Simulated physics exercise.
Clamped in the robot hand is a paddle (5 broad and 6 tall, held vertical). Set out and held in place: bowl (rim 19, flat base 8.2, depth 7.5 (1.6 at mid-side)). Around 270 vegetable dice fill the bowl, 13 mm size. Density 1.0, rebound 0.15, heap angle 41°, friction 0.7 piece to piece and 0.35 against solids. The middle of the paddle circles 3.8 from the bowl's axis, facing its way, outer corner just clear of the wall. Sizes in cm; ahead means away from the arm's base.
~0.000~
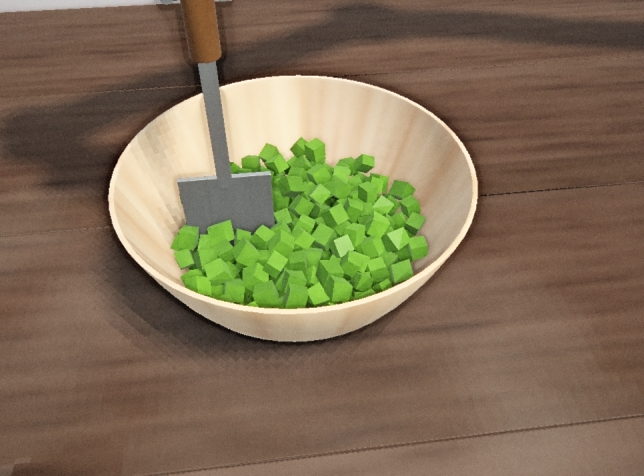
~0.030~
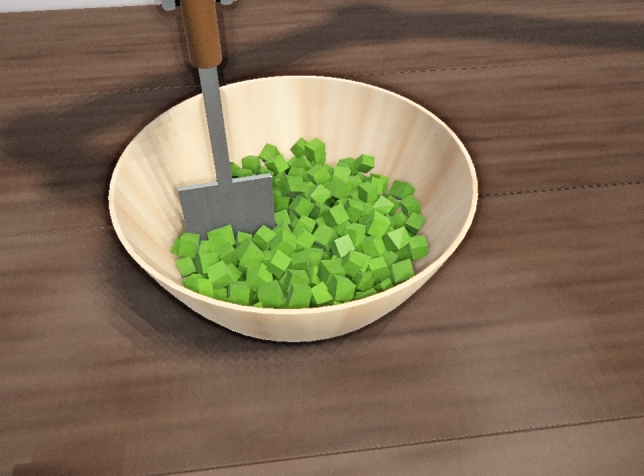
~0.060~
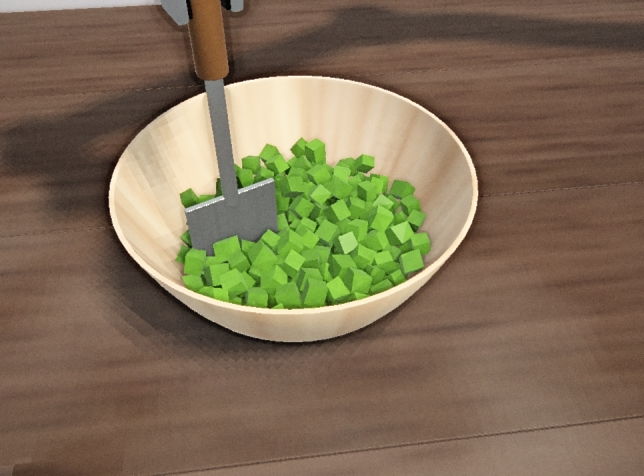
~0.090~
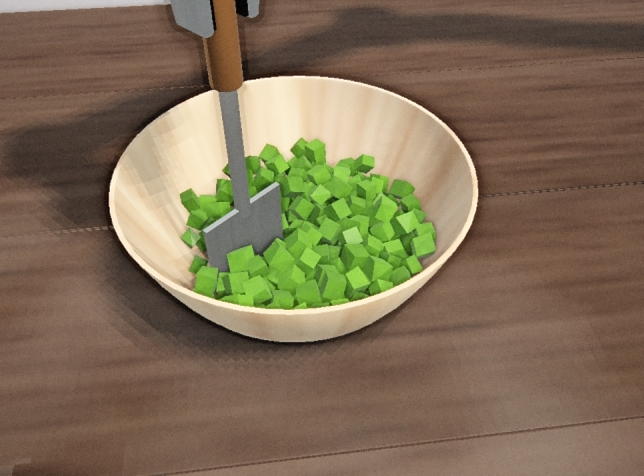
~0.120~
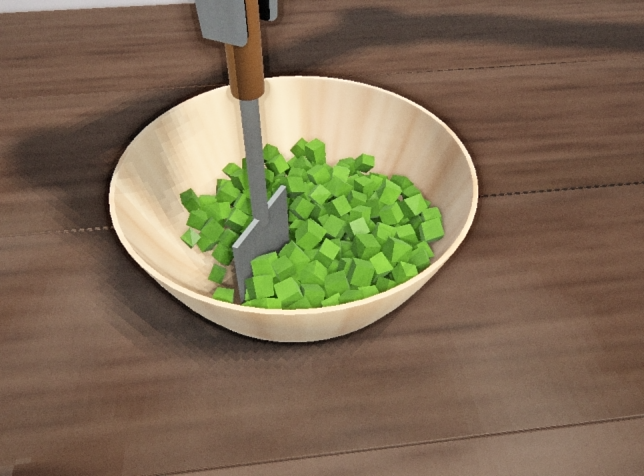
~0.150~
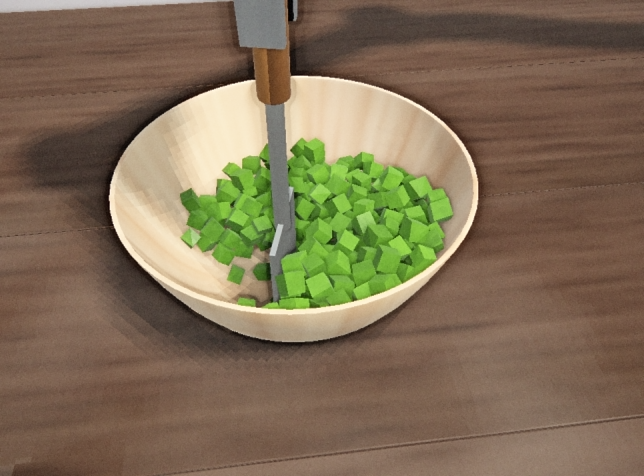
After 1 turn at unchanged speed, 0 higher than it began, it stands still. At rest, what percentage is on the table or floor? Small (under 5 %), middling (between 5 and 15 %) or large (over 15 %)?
Share on the table or floor: Middling (between 5 and 15 %).
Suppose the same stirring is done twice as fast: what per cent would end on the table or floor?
Then about 40 per cent.
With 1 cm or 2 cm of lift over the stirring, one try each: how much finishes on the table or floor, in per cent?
About 10 and 10 per cent.
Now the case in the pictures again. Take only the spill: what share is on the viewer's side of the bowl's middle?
About 30 per cent.
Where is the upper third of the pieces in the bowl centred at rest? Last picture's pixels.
At about (255, 274).
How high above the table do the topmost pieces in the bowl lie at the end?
Roughly 8.0 cm.
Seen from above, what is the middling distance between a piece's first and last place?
Some 9 cm.
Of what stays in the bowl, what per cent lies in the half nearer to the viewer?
About 75 per cent.
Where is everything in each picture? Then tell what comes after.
The first picture shows paddle neck at (221, 154), 0° round; upper third of the load around (302, 228), from x 180 to 420, top at y 150; 270 in the bowl.
The second picture shows paddle neck at (221, 159), 7° round; upper third of the load around (303, 231), from x 180 to 420, top at y 150.
The third picture shows paddle neck at (227, 172), 23° round; upper third of the load around (311, 244), from x 185 to 420, top at y 150.
The fourth picture shows paddle neck at (240, 183), 40° round; upper third of the load around (323, 249), from x 190 to 425, top at y 150.
The fifth picture shows paddle neck at (258, 192), 58° round; upper third of the load around (341, 251), from x 190 to 430, top at y 150.
The sixth picture shows paddle neck at (281, 196), 75° round; upper third of the load around (364, 243), from x 190 to 440, top at y 150; 270 in the bowl.
By 0.34 s, 184° round, highest piece 9 above the table; 266 in the bowl, 4 in flight or on the tool.
By 0.53 s, 294° round, highest piece 9 above the table; 253 in the bowl, 12 on the table or floor, 5 in flight or on the tool.
By 0.82 s, 0° round, highest piece 8 above the table; 246 in the bowl, 24 on the table or floor.
By 1.52 s, 0° round, highest piece 8 above the table; 246 in the bowl, 24 on the table or floor.
Final count, 246 in the bowl, 24 on the table or floor. That is 9 % on the table or floor.
